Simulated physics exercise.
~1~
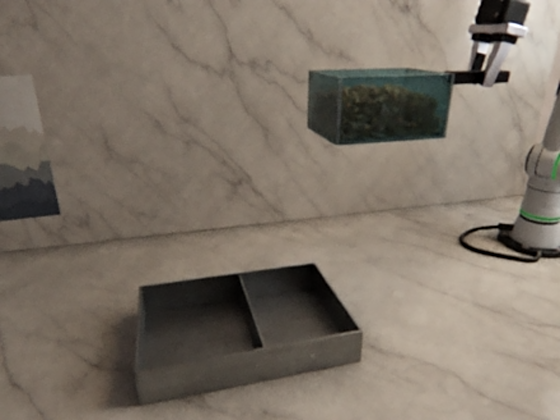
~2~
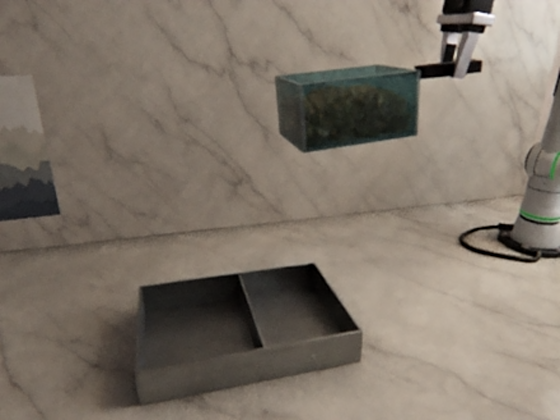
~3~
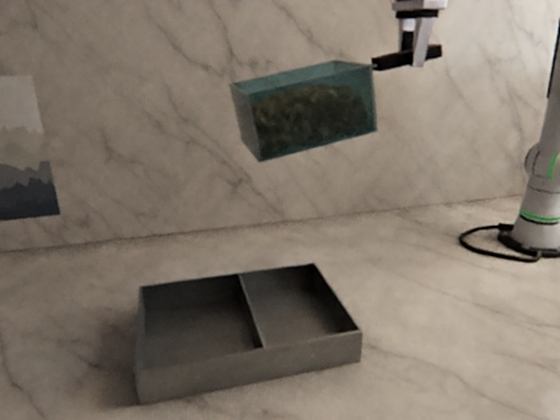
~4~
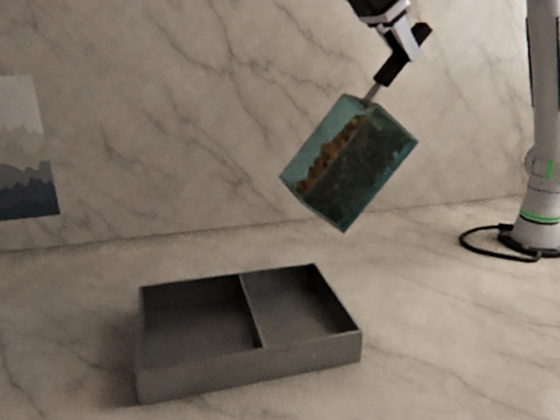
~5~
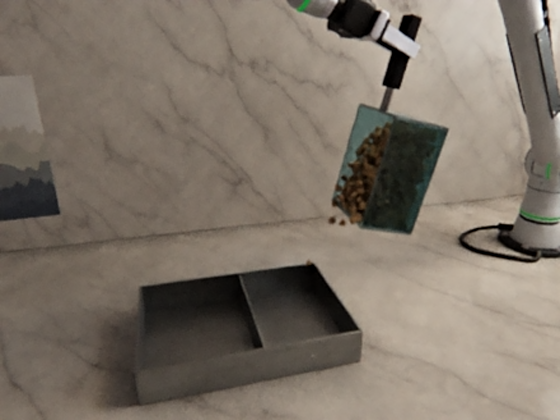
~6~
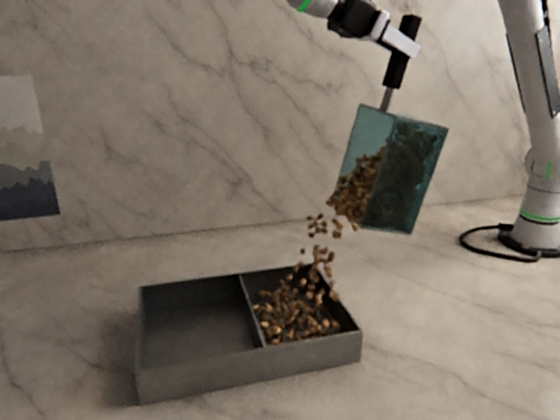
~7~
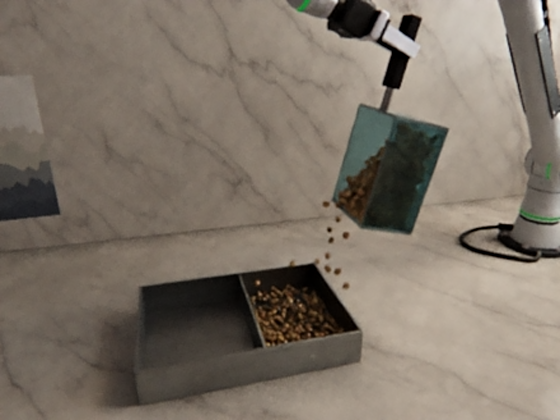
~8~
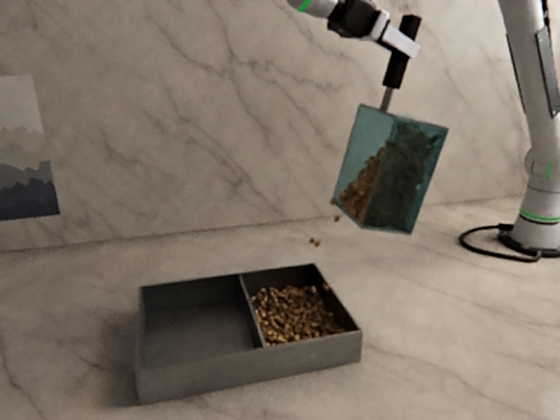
A robot arm moves a clear box left, tips it, and pours beans into the tray's right section.
